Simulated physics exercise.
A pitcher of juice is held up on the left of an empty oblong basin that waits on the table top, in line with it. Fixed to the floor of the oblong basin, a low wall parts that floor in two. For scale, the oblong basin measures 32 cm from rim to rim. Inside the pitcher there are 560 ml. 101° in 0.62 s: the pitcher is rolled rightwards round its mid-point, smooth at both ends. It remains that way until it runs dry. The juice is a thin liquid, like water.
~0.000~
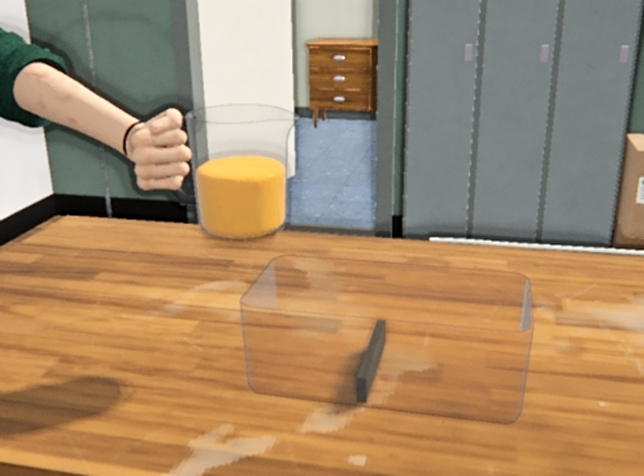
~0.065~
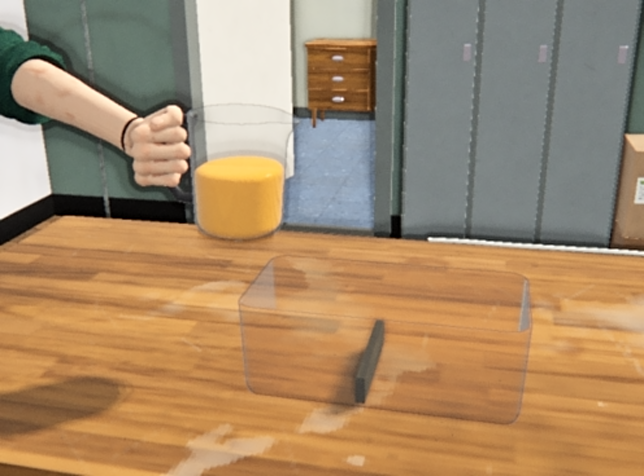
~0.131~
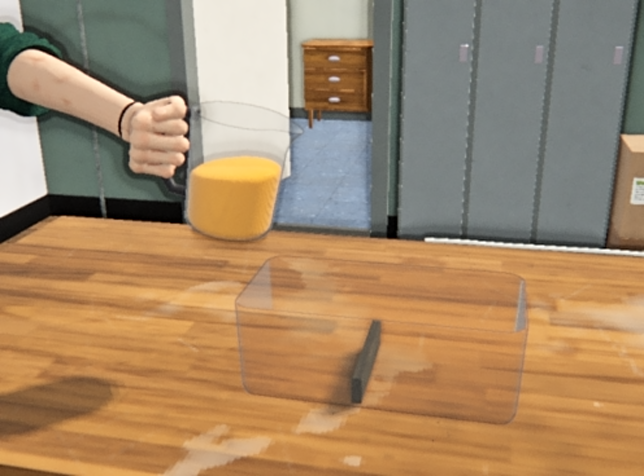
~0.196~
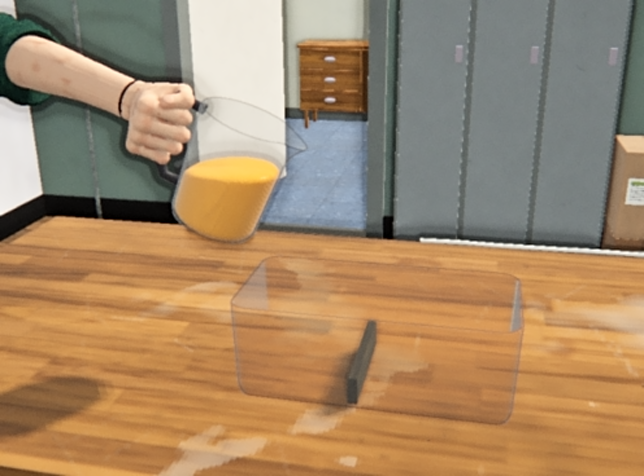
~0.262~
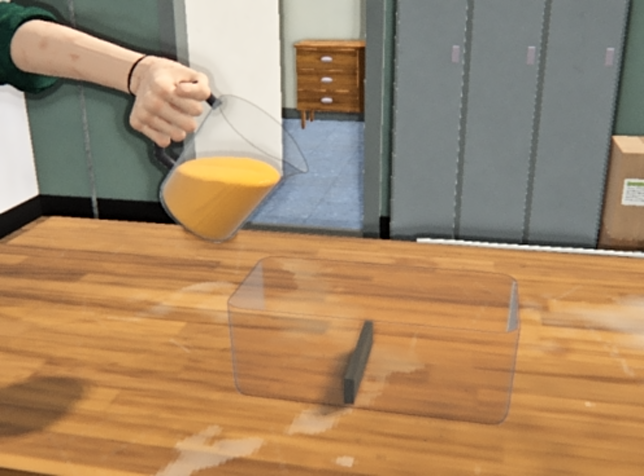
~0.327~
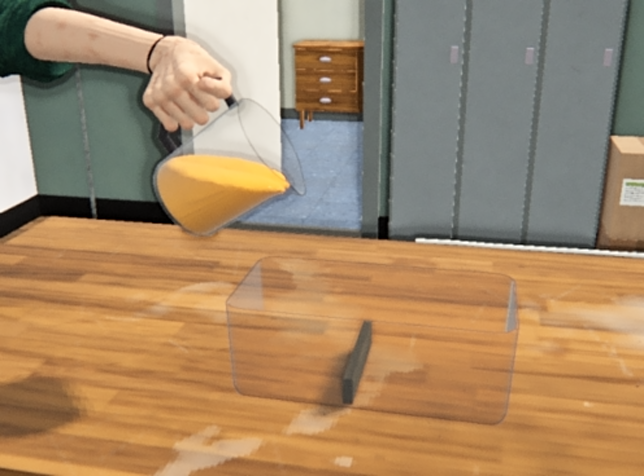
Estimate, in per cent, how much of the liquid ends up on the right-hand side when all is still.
15 %.
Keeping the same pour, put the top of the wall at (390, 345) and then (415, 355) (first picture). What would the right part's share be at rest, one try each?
5 in a hundred, followed by 10 in a hundred.
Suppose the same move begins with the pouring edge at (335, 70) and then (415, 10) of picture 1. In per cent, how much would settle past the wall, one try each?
The first try gives 85 percent and the second 60 percent.
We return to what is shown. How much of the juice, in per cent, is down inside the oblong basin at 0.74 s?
About 62 %.
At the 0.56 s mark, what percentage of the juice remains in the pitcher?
64 %.
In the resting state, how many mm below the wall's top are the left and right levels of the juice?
Left: Roughly 10 mm; right: Roughly 30 mm.
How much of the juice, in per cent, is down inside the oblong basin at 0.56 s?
Some 12 per cent.
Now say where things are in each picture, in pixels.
In the first frame, it leans 0°; its right rim is at (299, 117); the juice meets the walls at (201, 164) and (284, 169); the oblong basin's rim runs from (258, 279) to (531, 303); the wall's top is at (372, 348).
In the second frame, it leans 3°; its right rim is at (300, 121); the juice meets the walls at (200, 165) and (283, 169).
In the third frame, it leans 11°; its right rim is at (304, 131); the juice meets the walls at (196, 167) and (280, 169).
In the fourth frame, it leans 23°; its right rim is at (307, 148); the juice meets the walls at (188, 169) and (279, 171).
In the fifth frame, it leans 38°; its right rim is at (309, 171); the juice meets the walls at (174, 171) and (281, 175).
In the sixth frame, it leans 55°; its right rim is at (306, 194); the juice meets the walls at (165, 159) and (288, 181).
Then, 0.56 s in, the tilt is 99° and 64 per cent is still to pour, 12 is left of the wall and 0 right of it.
Then, 0.74 s in, the tilt is 101° and 22 per cent is still to pour, 59 is left of the wall and 4 right of it.
Then, 0.92 s in, the tilt is 101° and 6 per cent is still to pour, 73 is left of the wall and 10 right of it.
Then, 1.12 s in, the tilt is 101° and 1 per cent is still to pour, 81 is left of the wall and 12 right of it.
Finally, 80 per cent lies left of the wall, 15 right of it and 5 outside.
